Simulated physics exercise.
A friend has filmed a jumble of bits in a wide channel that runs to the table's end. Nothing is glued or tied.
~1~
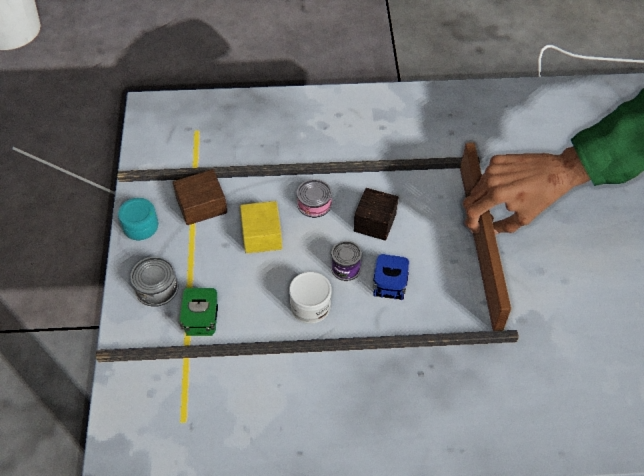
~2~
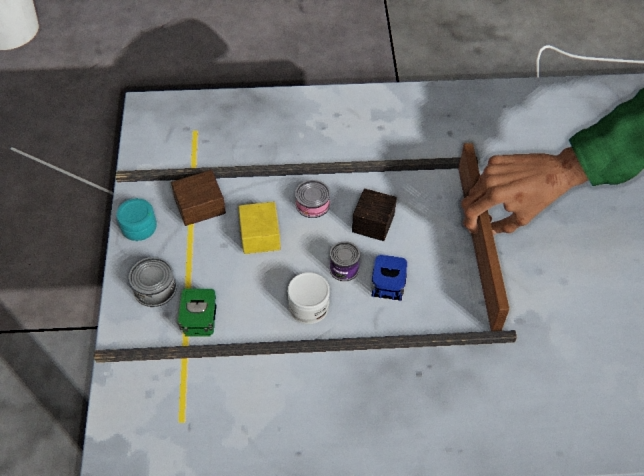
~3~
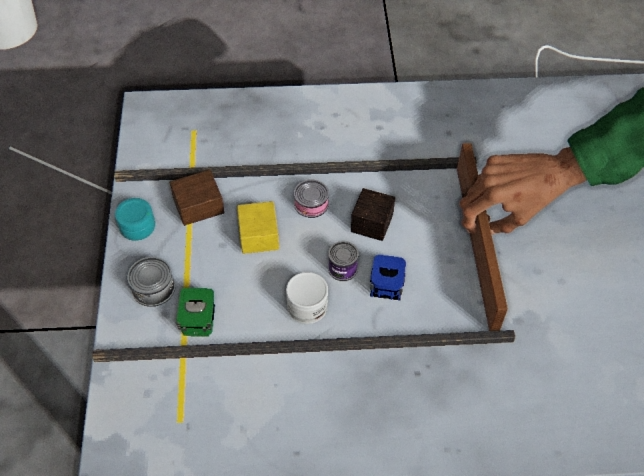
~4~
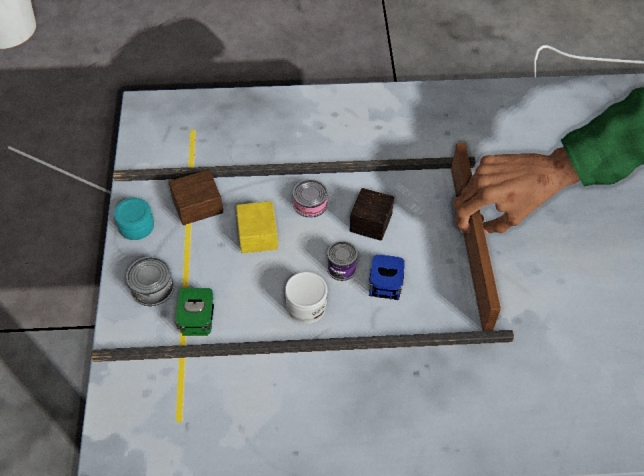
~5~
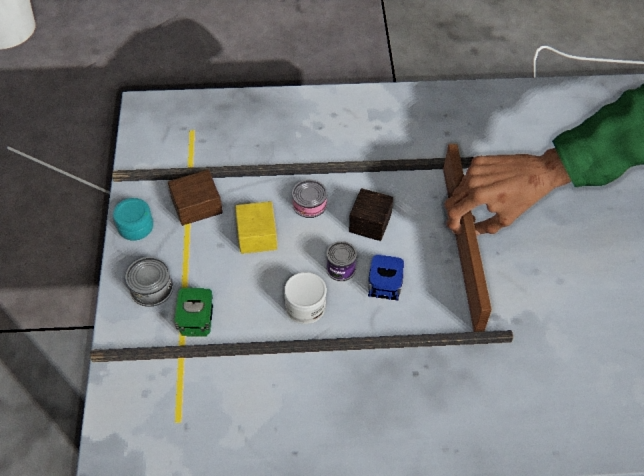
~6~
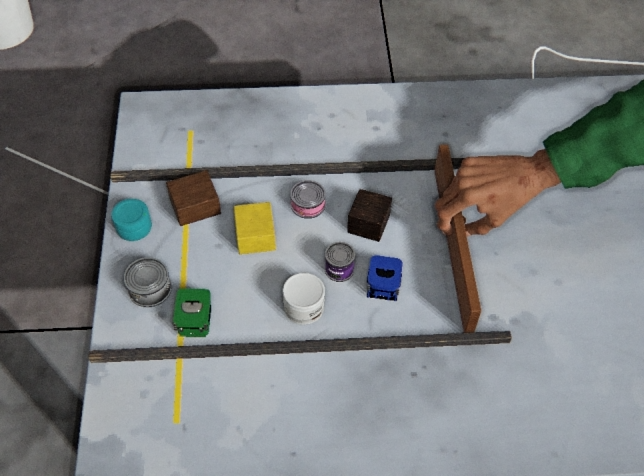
A hand in a green sleeve held a wooden board upright between two dark rails, then slid it slightly left toward the scattered blocks, tins and tubs, which stayed in their places without being touched.
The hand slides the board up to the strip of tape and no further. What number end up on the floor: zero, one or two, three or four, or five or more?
The number that fall off is one or two.
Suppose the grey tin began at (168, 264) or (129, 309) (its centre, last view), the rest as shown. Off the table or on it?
In turn it holds on; goes over.
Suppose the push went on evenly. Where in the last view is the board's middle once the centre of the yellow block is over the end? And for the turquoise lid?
At (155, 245) for the yellow block; at (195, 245) for the turquoise lid.
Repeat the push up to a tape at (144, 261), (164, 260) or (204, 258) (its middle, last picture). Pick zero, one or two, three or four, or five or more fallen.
One after another: At least five; 1 or 2; zero.
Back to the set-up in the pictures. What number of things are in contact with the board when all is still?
That makes 5.
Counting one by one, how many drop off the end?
Exactly 1.
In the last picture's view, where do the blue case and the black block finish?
The blue case stops around (166, 289); the black block around (167, 229).
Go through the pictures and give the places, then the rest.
The first frame shows turquoise lid (138, 219); grey tin (155, 282); brown block (200, 197); board (483, 233); tape (191, 258).
The second frame shows grey tin (153, 282); white tub (309, 299).
The third frame shows brown block (197, 198); black block (373, 215).
The fourth frame shows turquoise lid (134, 219); board (473, 233).
The fifth frame shows grey tin (150, 282); yellow block (256, 228).
The sixth frame shows turquoise lid (132, 220); grey tin (148, 282); brown block (194, 198); board (456, 235); tape (184, 259).
A little later, none off yet; turquoise lid at rest near (132, 220); grey tin at rest near (148, 282); brown block at rest near (194, 198).
When it is over, the number that fall off is one or two; down, turquoise lid.
